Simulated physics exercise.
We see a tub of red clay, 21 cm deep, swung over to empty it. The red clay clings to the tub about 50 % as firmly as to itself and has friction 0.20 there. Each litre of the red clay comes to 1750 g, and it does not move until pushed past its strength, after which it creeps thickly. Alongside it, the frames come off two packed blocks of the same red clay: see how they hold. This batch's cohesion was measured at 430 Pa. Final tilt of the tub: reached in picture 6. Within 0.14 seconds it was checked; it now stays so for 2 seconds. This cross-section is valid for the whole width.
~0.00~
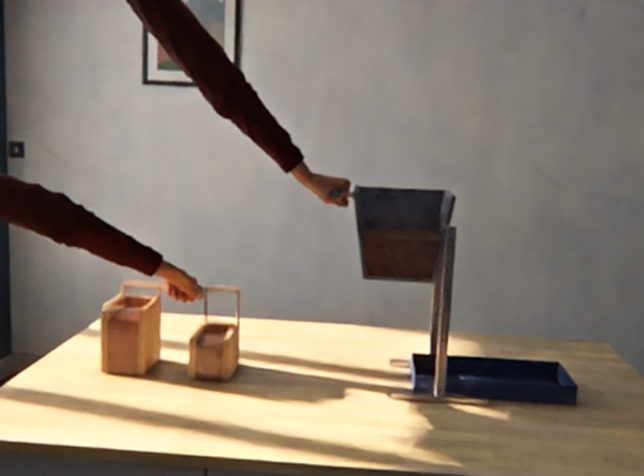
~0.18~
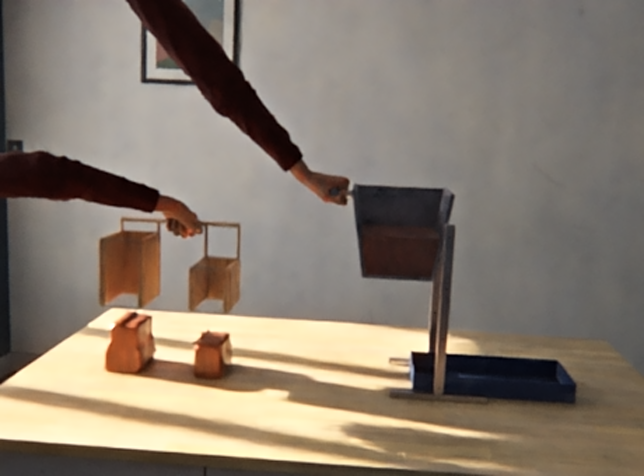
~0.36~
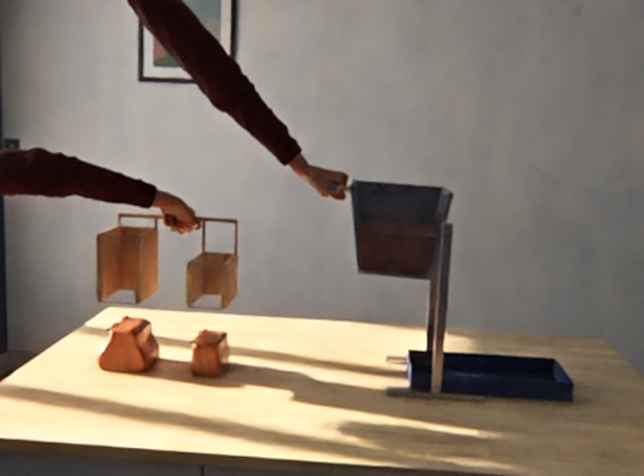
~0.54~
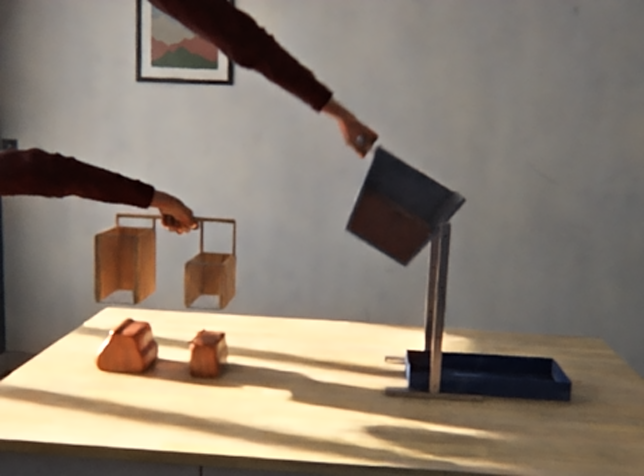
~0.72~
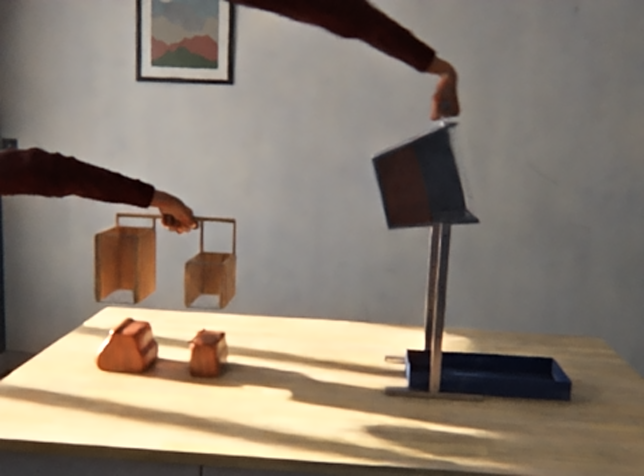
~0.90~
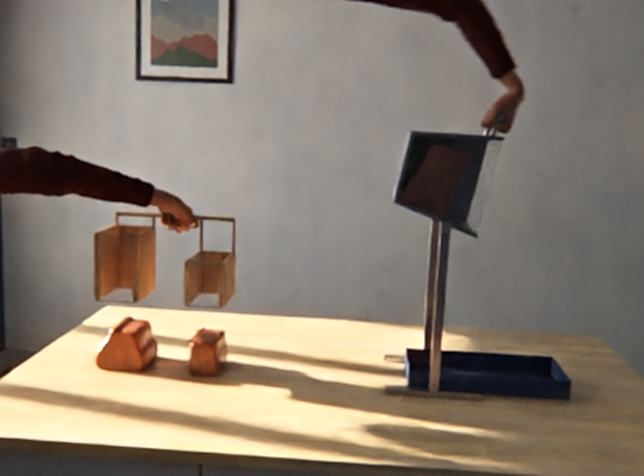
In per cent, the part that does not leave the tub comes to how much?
The part that stays comes to roughly 0 %.
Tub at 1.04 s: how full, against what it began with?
Close to 85 in a hundred.
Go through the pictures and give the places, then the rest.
In the first frame, handle-side rim at (357, 192), tilt 0 degrees; highest point of the red clay at (421, 239); test blocks 15 cm, 9.5 cm high (left to right).
In the second frame, handle-side rim at (356, 191), tilt 0 degrees; highest point of the red clay at (420, 237); test blocks 13 cm, 9.4 cm high (left to right).
In the third frame, handle-side rim at (354, 186), tilt 2 degrees; highest point of the red clay at (359, 230); test blocks 11 cm, 9.4 cm high (left to right).
In the fourth frame, handle-side rim at (381, 149), tilt 29 degrees; highest point of the red clay at (364, 193); test blocks 11 cm, 9.4 cm high (left to right).
In the fifth frame, handle-side rim at (457, 126), tilt 73 degrees; highest point of the red clay at (414, 147); test blocks 11 cm, 9.4 cm high (left to right).
In the sixth frame, handle-side rim at (503, 141), tilt 101 degrees; highest point of the red clay at (437, 144); test blocks 11 cm, 9.4 cm high (left to right).
By 1.04 s, the tub is at 101 degrees and holds 87 %.
By 1.21 s, the tub is at 101 degrees and holds 33 %.
By 1.38 s, the tub is at 101 degrees and holds 4 %.
By 1.55 s, the tub is at 101 degrees and holds 0 %.
By 2.90 s, at the end, the tub is at 101 degrees and holds 0 %.
